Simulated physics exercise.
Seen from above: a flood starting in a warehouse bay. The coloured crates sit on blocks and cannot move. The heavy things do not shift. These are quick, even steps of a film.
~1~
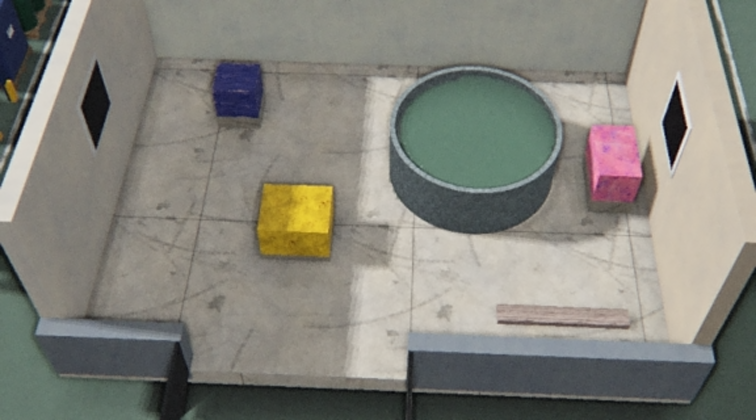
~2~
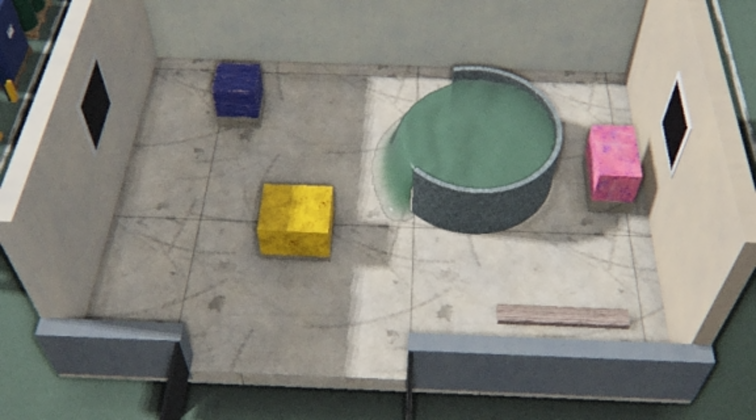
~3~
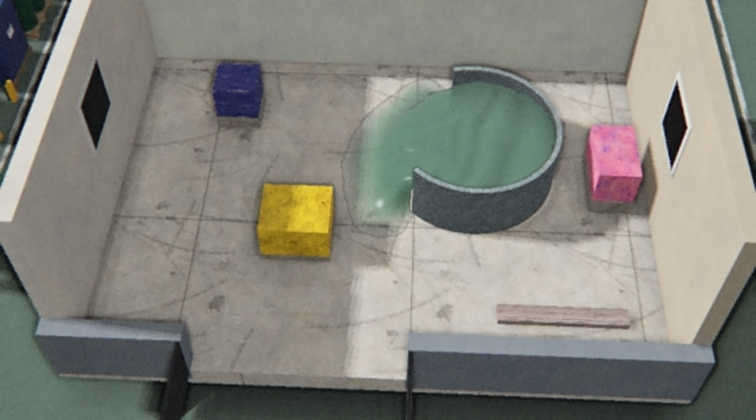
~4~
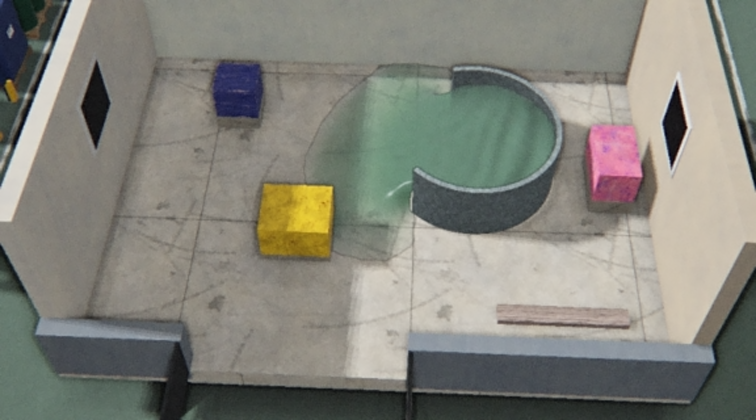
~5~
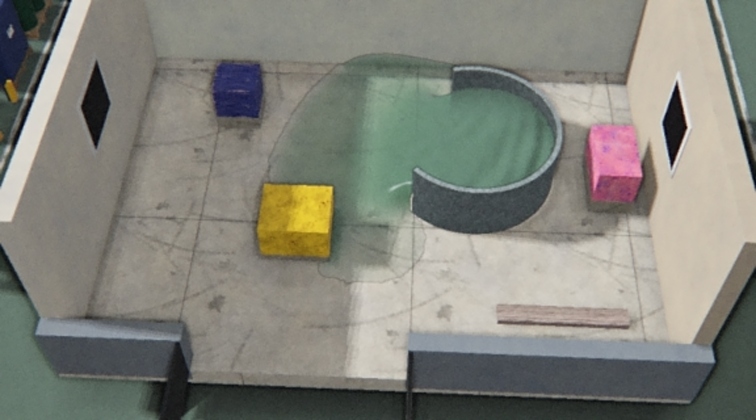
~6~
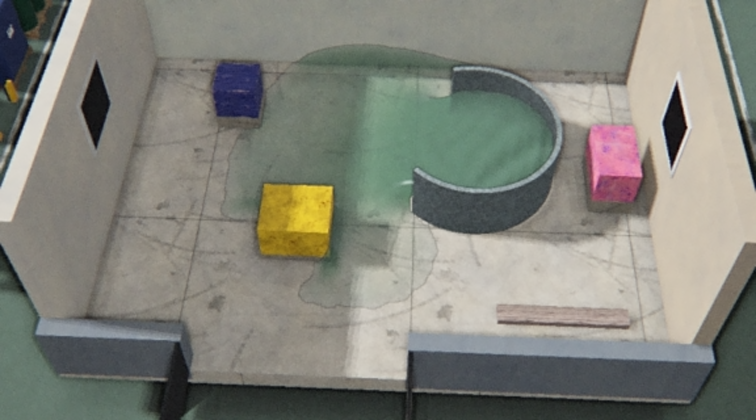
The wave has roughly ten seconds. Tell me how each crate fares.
One by one: The blue crate gets wet; the yellow crate gets wet; the pink crate stays dry.
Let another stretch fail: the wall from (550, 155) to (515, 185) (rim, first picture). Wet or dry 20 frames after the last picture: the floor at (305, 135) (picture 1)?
At that place: No water.
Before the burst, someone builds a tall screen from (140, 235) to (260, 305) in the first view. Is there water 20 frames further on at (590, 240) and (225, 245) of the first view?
In that order: Free of water, under water.
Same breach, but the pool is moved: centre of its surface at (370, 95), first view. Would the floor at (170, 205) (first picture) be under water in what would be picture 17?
Verdict: Wet.
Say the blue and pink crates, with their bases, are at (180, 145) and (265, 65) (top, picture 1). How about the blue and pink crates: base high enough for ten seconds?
Then: The blue one ends up wet; the pink one is soaked.
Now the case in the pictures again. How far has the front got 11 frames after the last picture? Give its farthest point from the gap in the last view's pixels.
I would point to (78, 348).
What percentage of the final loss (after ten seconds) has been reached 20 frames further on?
I make it 20 per cent.
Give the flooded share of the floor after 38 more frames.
Near 90 in a hundred.
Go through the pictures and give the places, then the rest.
The first picture shows still water in the round tank at (475, 130).
In the second picture, the front is at a hidden place, out from the gap at (398, 138).
In the third picture, the front is at a hidden place, out from the gap at (398, 141).
In the fourth picture, water pours out at (397, 143) and has run to (346, 251).
In the fifth picture, water pours out at (397, 144) and has run to (326, 272).
In the sixth picture, water pours out at (397, 145) and has run to (315, 298).
A moment on, water covers 45 % of the floor; the blue crate water round its plinth, the yellow crate water round its plinth, the pink crate not reached.
Next, water covers 60 % of the floor; the blue crate water round its plinth, the yellow crate water round its plinth, the pink crate not reached.
Then, water covers 65 % of the floor; the blue crate water round its plinth, the yellow crate water round its plinth, the pink crate water round its plinth.
Later, water covers 90 % of the floor; the blue crate water round its plinth, the yellow crate water round its plinth, the pink crate water round its plinth.
In the end, water covers 100 % of the floor; the blue crate was topped, the yellow crate was topped, the pink crate stayed above the water.
